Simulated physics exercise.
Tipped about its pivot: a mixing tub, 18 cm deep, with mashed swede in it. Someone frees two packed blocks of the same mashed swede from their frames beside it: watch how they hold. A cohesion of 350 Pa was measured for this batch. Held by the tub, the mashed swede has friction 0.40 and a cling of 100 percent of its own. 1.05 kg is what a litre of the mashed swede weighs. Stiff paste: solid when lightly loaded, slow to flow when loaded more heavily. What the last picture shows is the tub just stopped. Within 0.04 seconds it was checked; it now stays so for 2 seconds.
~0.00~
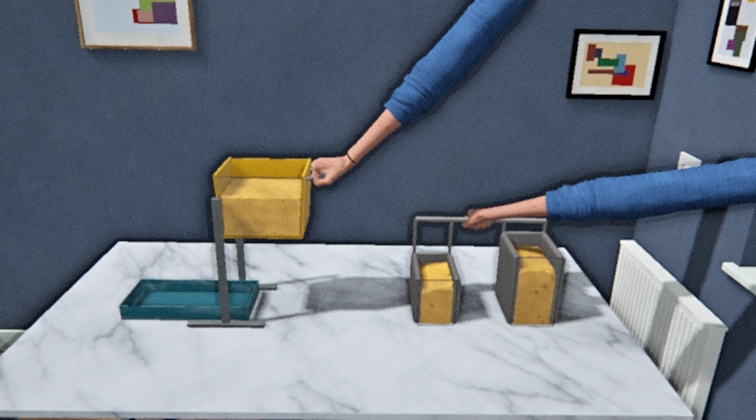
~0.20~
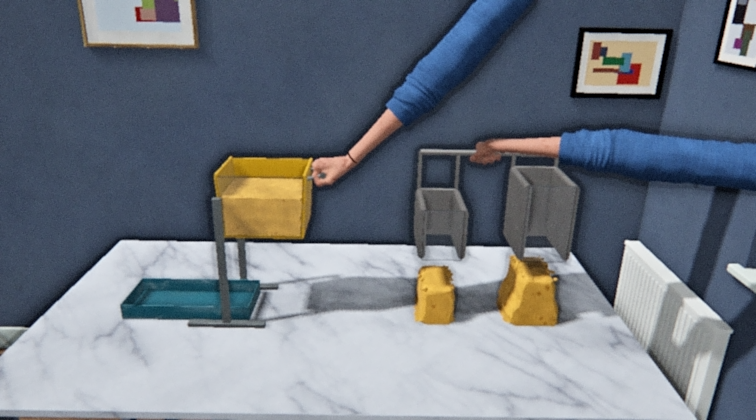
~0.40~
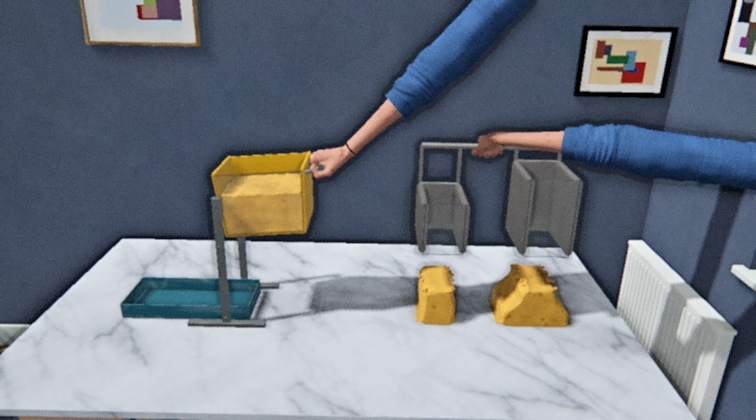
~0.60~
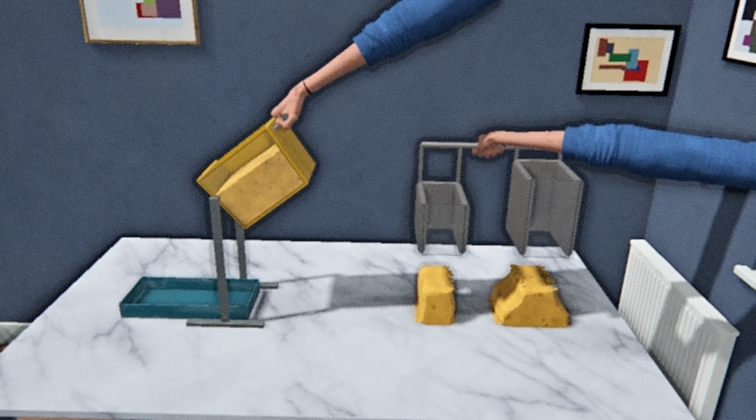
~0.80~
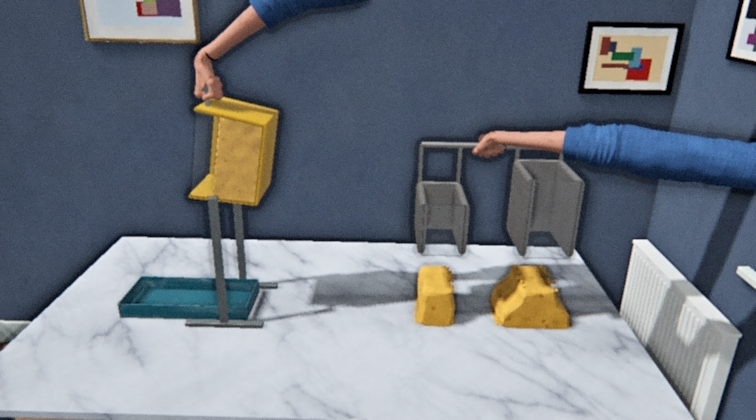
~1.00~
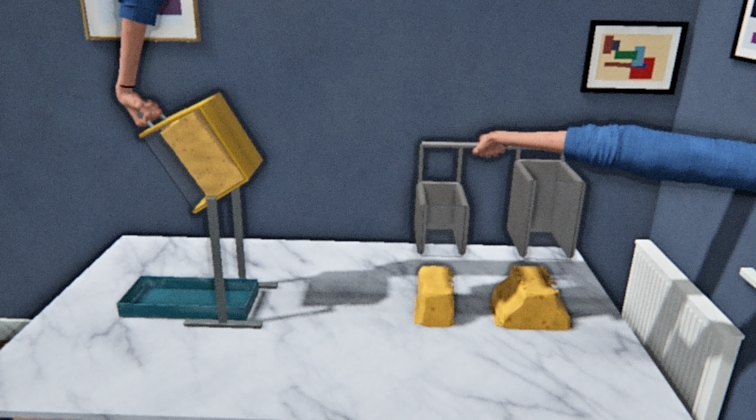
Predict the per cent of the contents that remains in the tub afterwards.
Roughly 0 per cent remains.
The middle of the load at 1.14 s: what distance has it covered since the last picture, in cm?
Measured shift, roughly 11 cm.
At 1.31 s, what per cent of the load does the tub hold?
Near 0 %.
After 1.14 s, the tub is at 120 degrees and holds 61 %.
After 1.31 s, the tub is at 120 degrees and holds 0 %.
After 1.48 s, the tub is at 120 degrees and holds 0 %.
After 1.65 s, the tub is at 120 degrees and holds 0 %.
After 3.00 s, the tub is at 120 degrees and holds 0 %.
